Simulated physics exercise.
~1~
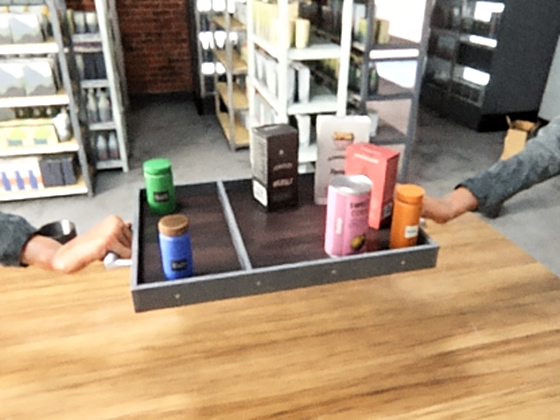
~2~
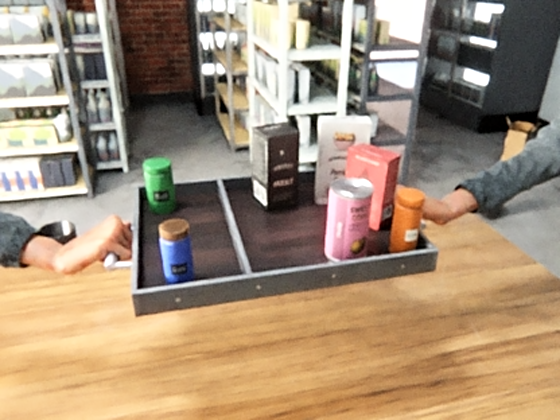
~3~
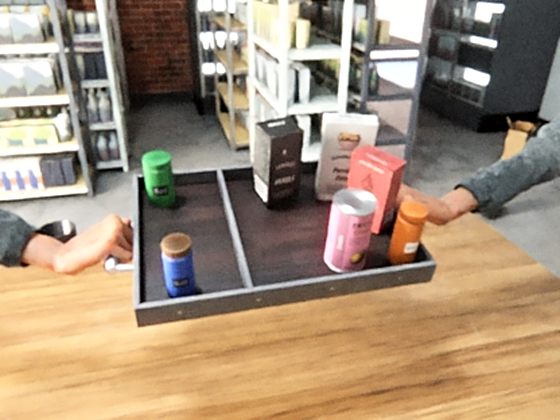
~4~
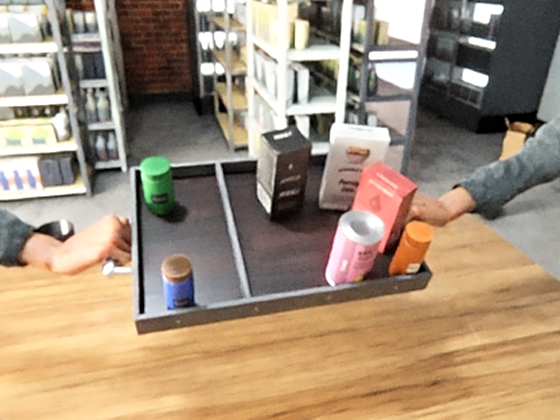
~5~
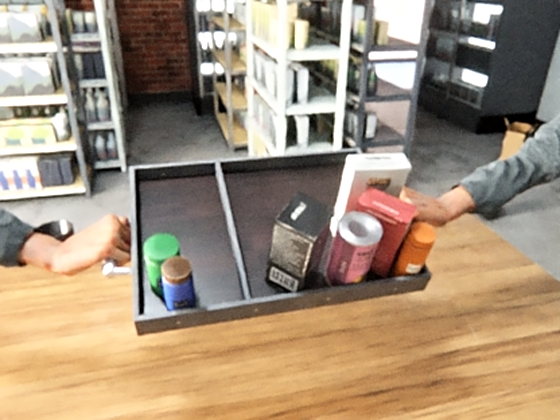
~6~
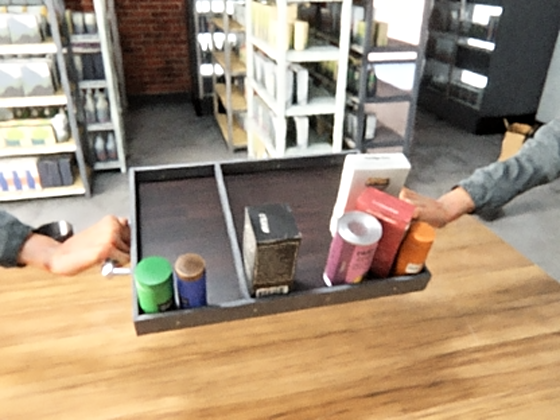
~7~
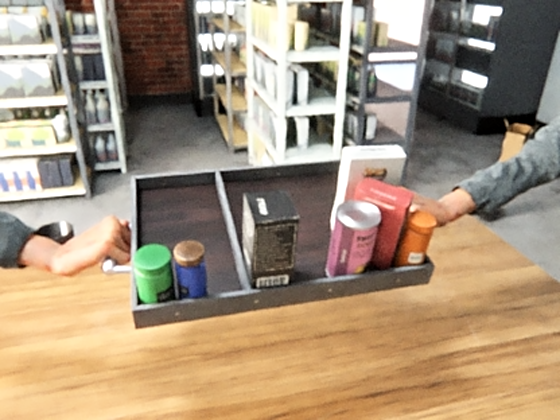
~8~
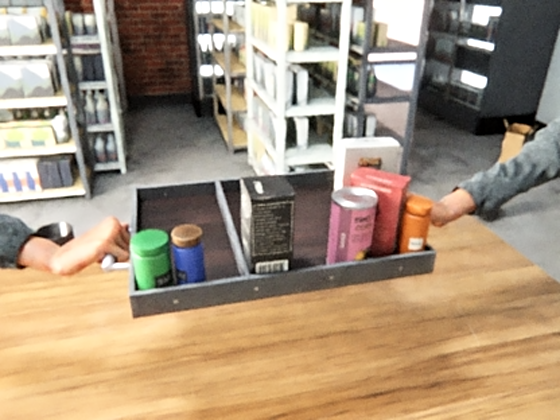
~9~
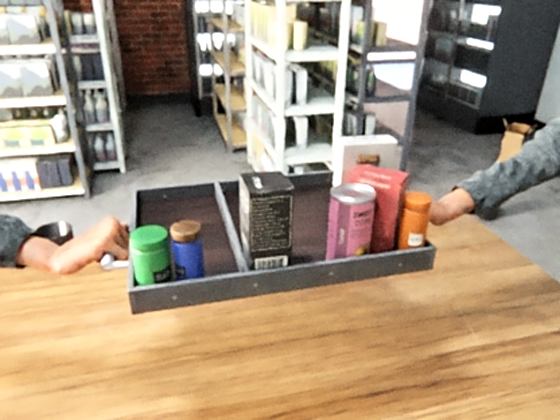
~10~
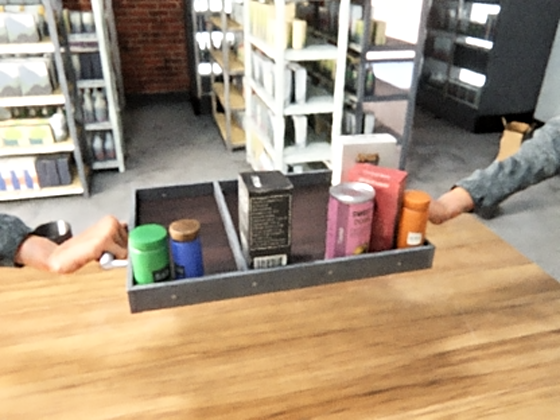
In a shop, two hands tip a tray forward, packets and shakers slide, and it levels.
